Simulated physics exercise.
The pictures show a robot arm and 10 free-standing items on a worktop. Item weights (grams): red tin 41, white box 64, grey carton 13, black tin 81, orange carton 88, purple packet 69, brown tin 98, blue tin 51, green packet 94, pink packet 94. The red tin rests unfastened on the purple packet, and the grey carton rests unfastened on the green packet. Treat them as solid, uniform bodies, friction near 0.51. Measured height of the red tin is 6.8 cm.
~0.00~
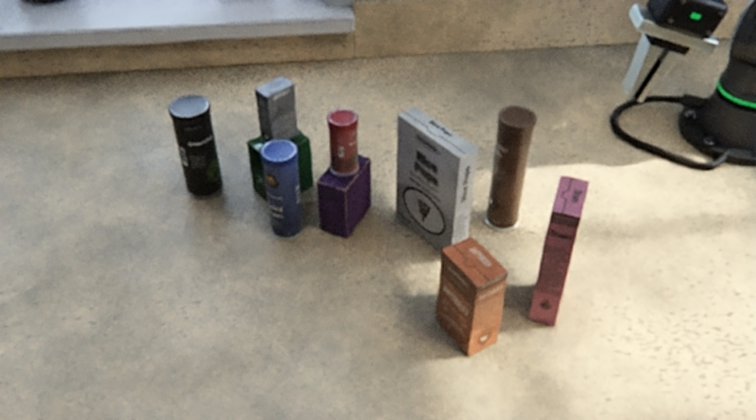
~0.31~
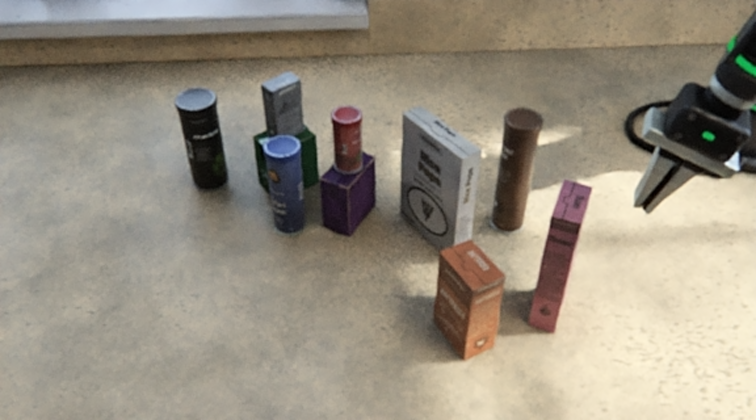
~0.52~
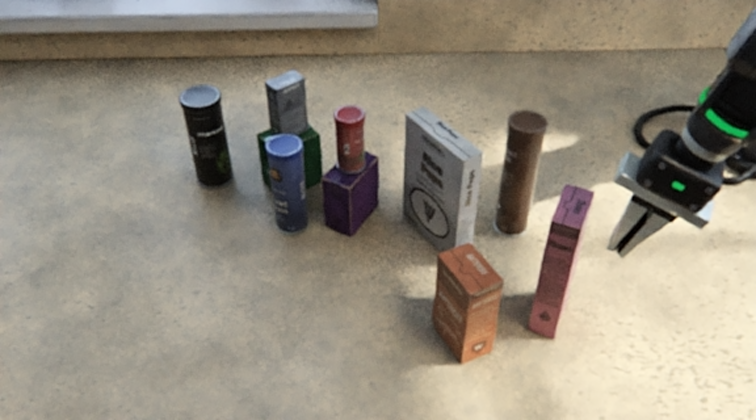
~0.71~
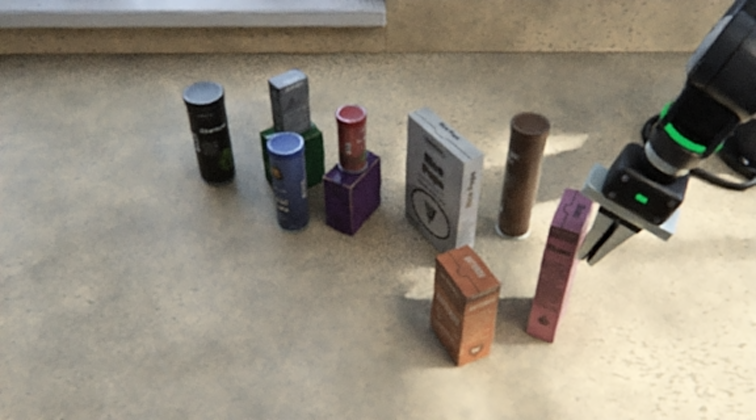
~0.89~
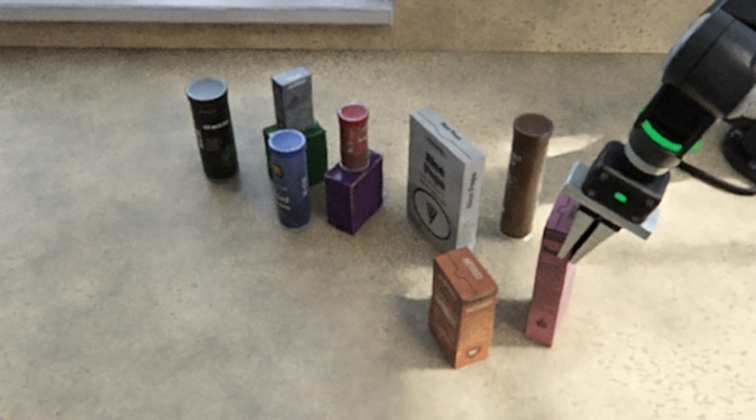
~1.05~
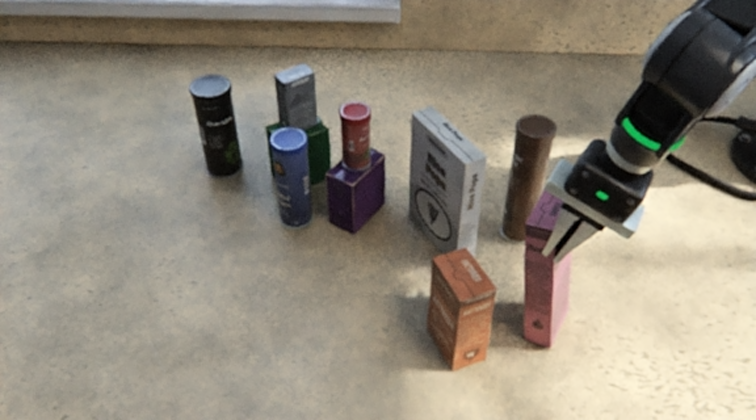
In this clip, a robot arm enters from the upper right of a worktop holding several boxes and cylinders, lowers its gripper and moves left to the upright pink packet, which then leans slightly while the other items stay standing.
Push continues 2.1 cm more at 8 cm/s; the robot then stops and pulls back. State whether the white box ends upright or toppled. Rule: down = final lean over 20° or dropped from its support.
The white box ends upright.
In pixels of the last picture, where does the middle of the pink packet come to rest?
Close to (462, 287).
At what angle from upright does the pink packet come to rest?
It comes to rest some 90° from upright.
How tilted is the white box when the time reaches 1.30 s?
Roughly 0 degrees.
Around 1.30 s, off upright pink packet 20°.
Around 1.60 s, white box and pink packet touch at 1.41 s; orange carton and pink packet touch at 1.43 s; off upright pink packet 85°.
Around 2.05 s, off upright pink packet 90°.
At rest, past 20° or fallen, pink packet. Standing, brown tin, white box, orange carton, purple packet, green packet, black tin, blue tin, grey carton and red tin.
